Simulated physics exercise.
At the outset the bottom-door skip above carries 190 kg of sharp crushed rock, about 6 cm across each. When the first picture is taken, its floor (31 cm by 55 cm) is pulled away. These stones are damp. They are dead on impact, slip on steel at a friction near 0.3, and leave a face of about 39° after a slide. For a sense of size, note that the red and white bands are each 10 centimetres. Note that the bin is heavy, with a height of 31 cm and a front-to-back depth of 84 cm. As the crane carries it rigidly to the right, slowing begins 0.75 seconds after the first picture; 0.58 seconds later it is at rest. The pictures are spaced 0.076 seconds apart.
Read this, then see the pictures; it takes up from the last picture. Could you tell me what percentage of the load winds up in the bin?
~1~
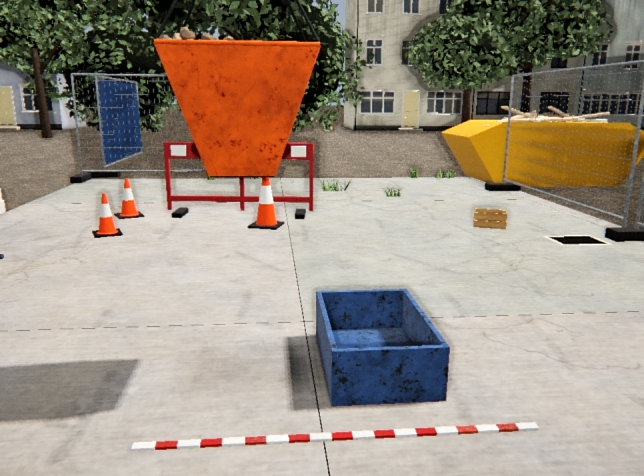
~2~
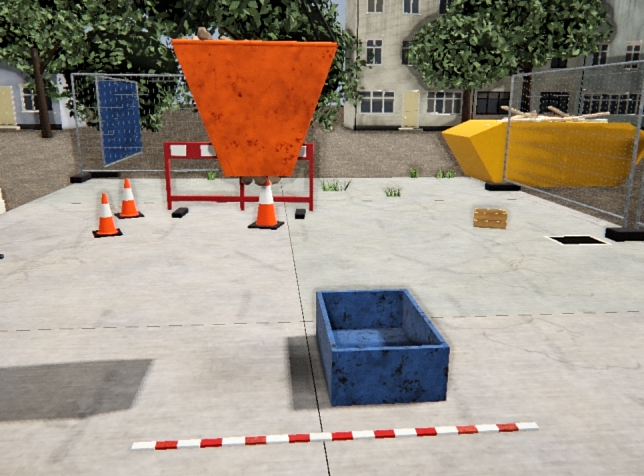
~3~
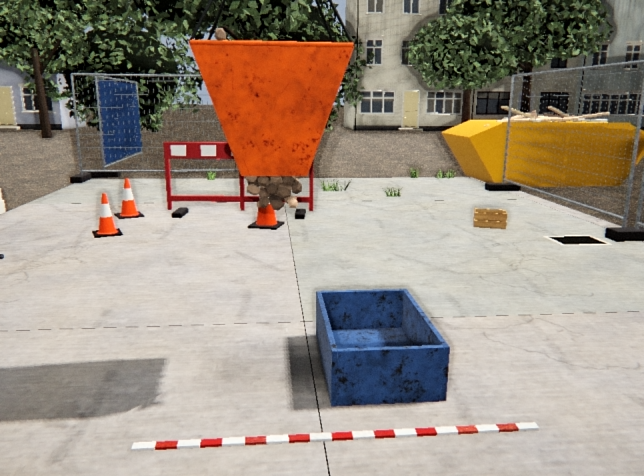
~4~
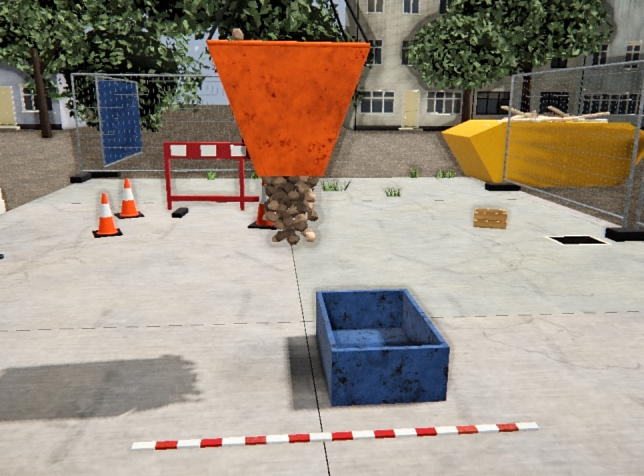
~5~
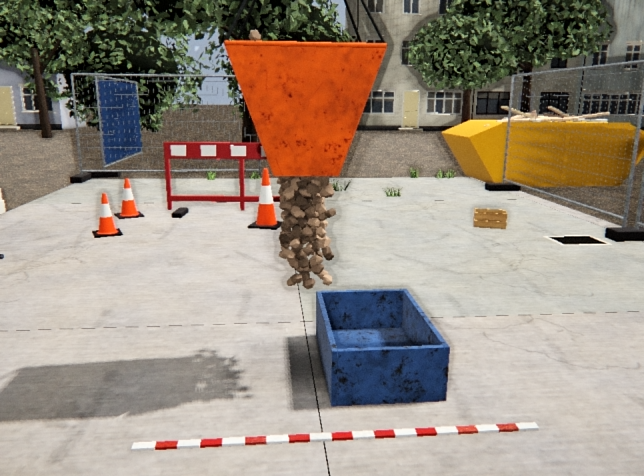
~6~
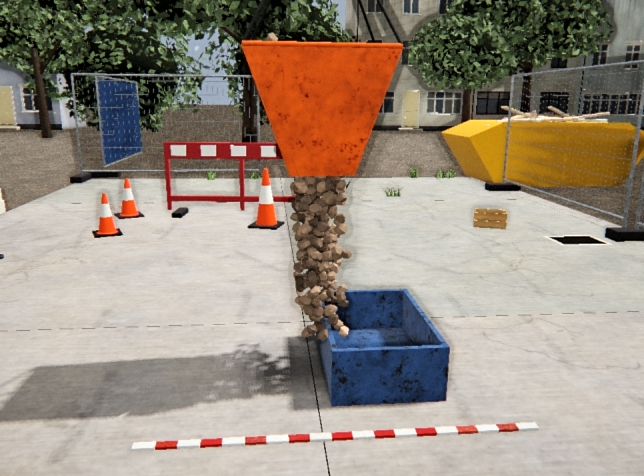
I'd put it at about 79 percent.
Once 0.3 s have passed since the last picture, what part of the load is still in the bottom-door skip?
I'd say it holds close to 10 percent.
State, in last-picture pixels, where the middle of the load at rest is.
Around (386, 344).
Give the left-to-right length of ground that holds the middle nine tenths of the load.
It spans roughly 110 centimetres.
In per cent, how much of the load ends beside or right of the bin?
15 %.
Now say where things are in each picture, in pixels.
In the first frame, the outlet is at (242, 166); nothing has dropped yet.
In the second frame, the outlet is at (258, 166); 3 % is out.
In the third frame, outlet at (274, 166), the stream shows down to (279, 201); 90 % still inside.
In the fourth frame, outlet at (290, 166), the stream shows down to (295, 234); 79 % still inside.
In the fifth frame, outlet at (306, 165), the stream shows down to (311, 277); 70 % still inside.
In the sixth frame, outlet at (322, 165), the stream shows down to (322, 316); 57 % still inside.
Then, 0.3 s after the last picture, 10 % in the bottom-door skip, 8 % falling or lying left of the bin, 82 % falling or lying in the bin; the stones farthest right are at (415, 352).
Then, 0.7 s after the last picture, 0 % in the bottom-door skip, 8 % falling or lying left of the bin, 79 % falling or lying in the bin, 12 % falling or lying beside or right of the bin; the stones farthest right are at (478, 344).
Then, 1.3 s after the last picture, 0 % in the bottom-door skip, 8 % falling or lying left of the bin, 79 % falling or lying in the bin, 13 % falling or lying beside or right of the bin; the stones farthest right are at (566, 355).
Then, 2.2 s after the last picture, 0 % in the bottom-door skip, 8 % falling or lying left of the bin, 79 % falling or lying in the bin, 13 % falling or lying beside or right of the bin; the stones farthest right are at (568, 354).
Then, 4.1 s after the last picture, 0 % in the bottom-door skip, 8 % left of the bin, 79 % in the bin, 13 % beside or right of the bin; the stones farthest right are at (568, 354).
